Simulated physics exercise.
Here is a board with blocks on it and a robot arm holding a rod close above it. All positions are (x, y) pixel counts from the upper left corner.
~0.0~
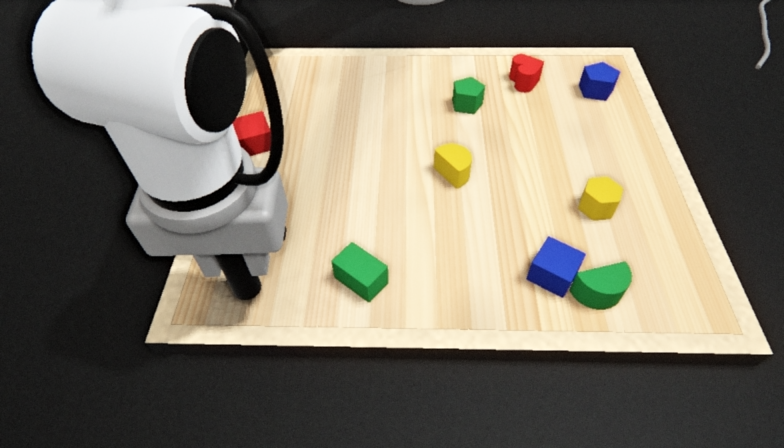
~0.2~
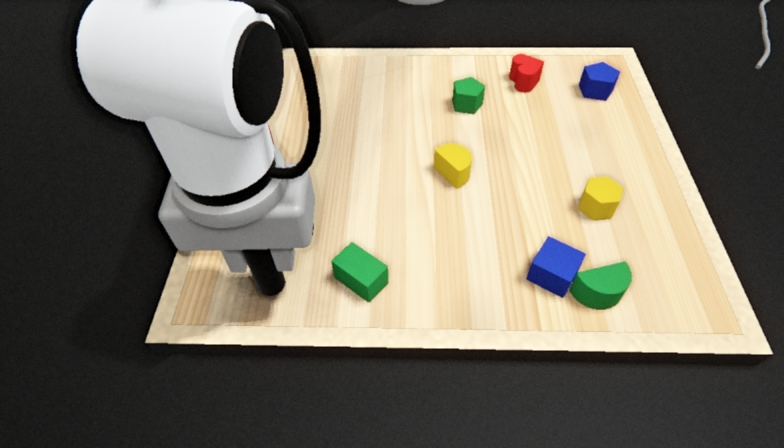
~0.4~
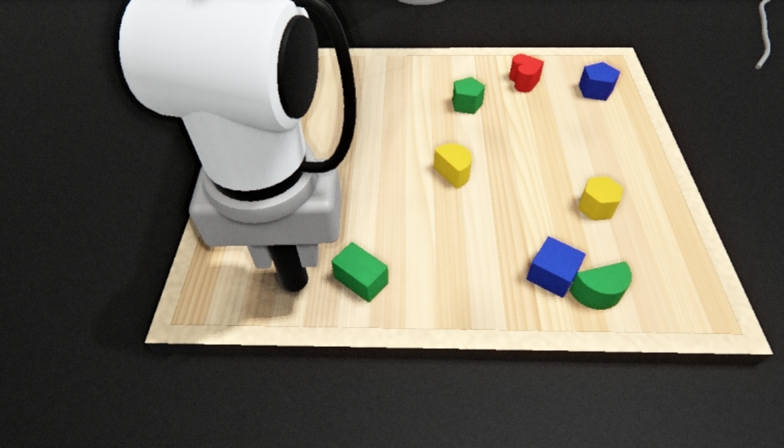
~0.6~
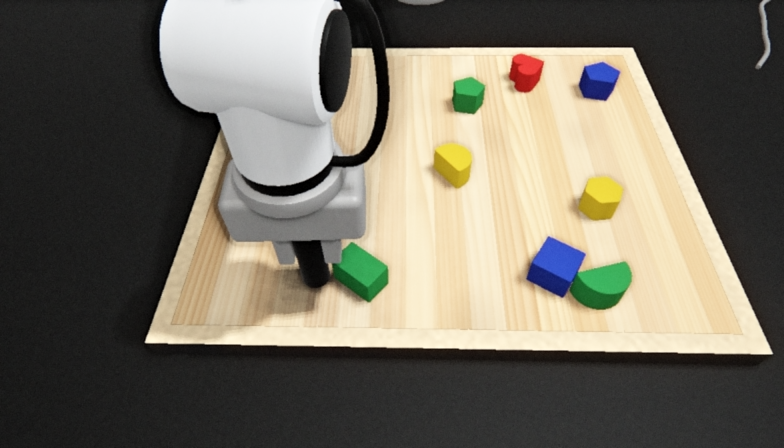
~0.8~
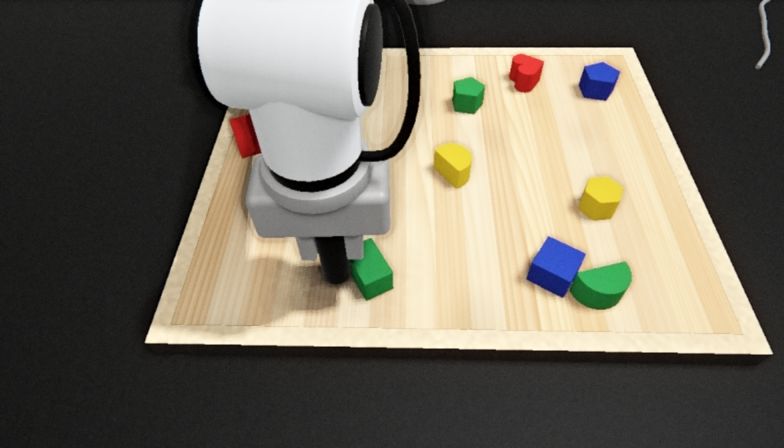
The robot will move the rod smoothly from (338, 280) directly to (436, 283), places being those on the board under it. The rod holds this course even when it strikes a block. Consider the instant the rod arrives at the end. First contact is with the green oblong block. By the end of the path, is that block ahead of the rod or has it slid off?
My guess is it keeps its place ahead of the rod.
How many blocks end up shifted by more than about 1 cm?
I'm going with one.
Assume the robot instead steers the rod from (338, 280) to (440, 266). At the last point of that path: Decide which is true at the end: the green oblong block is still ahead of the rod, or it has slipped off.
It stays on the rod's front.
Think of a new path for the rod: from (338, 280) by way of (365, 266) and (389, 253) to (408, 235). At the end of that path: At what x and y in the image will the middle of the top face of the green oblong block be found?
Located at (405, 256).
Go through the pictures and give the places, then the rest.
In the first frame, rod's lower end (248, 289); green oblong block (359, 263).
In the second frame, rod (272, 284); blocks still.
In the third frame, rod (295, 280); blocks still.
In the fourth frame, rod (317, 277); blocks still.
In the fifth frame, rod (337, 273); green oblong block (368, 260).
On the path given first. One third of the way, rod (371, 274); green oblong block (401, 259).
Two thirds of the way, rod (403, 275); green oblong block (433, 258).
At the end, rod (437, 277); green oblong block (465, 255).
